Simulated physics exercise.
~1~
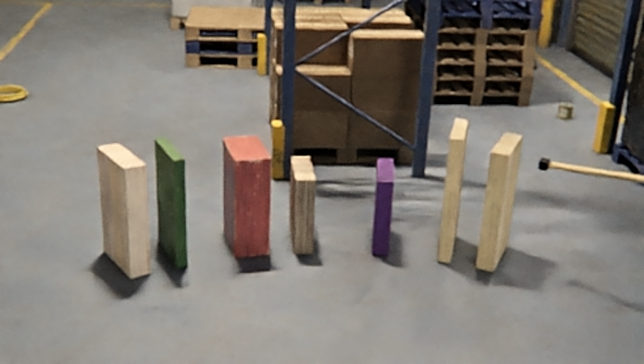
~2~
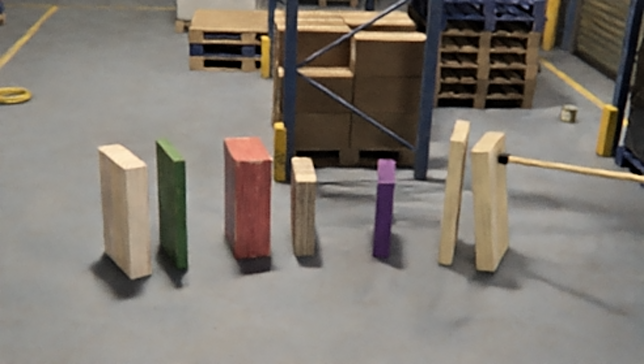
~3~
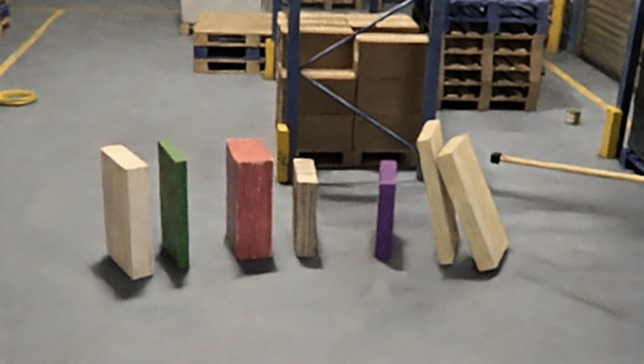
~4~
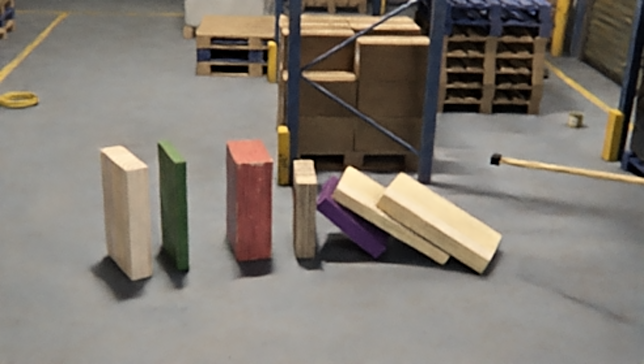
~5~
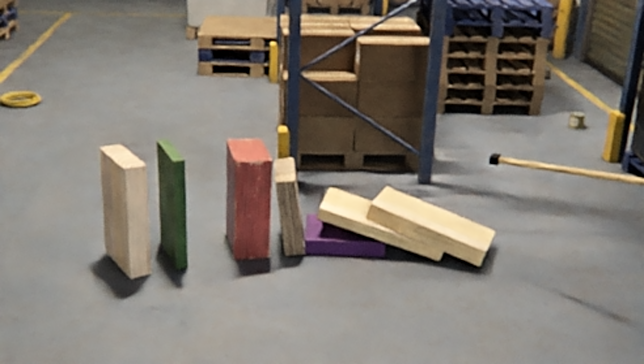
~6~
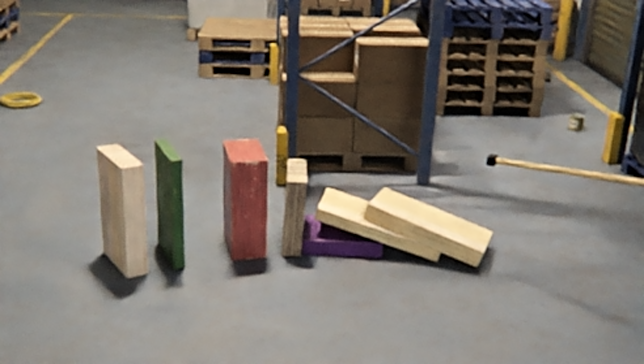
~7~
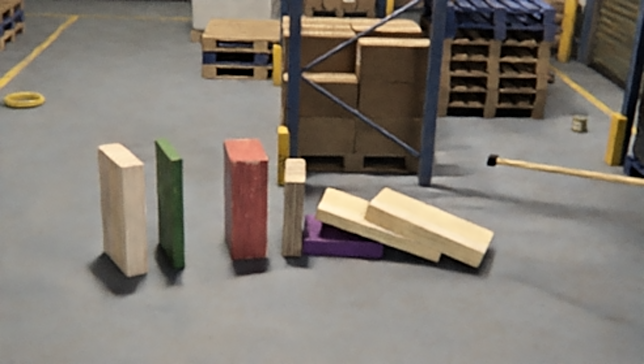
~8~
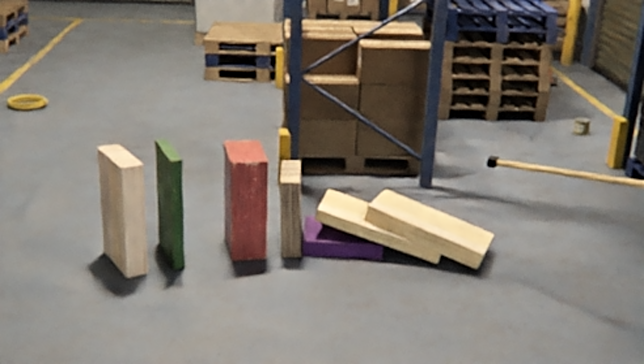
Pale wooden board nudged by a pole toppling leftward, knocking down another and a purple one, with four boards left standing.
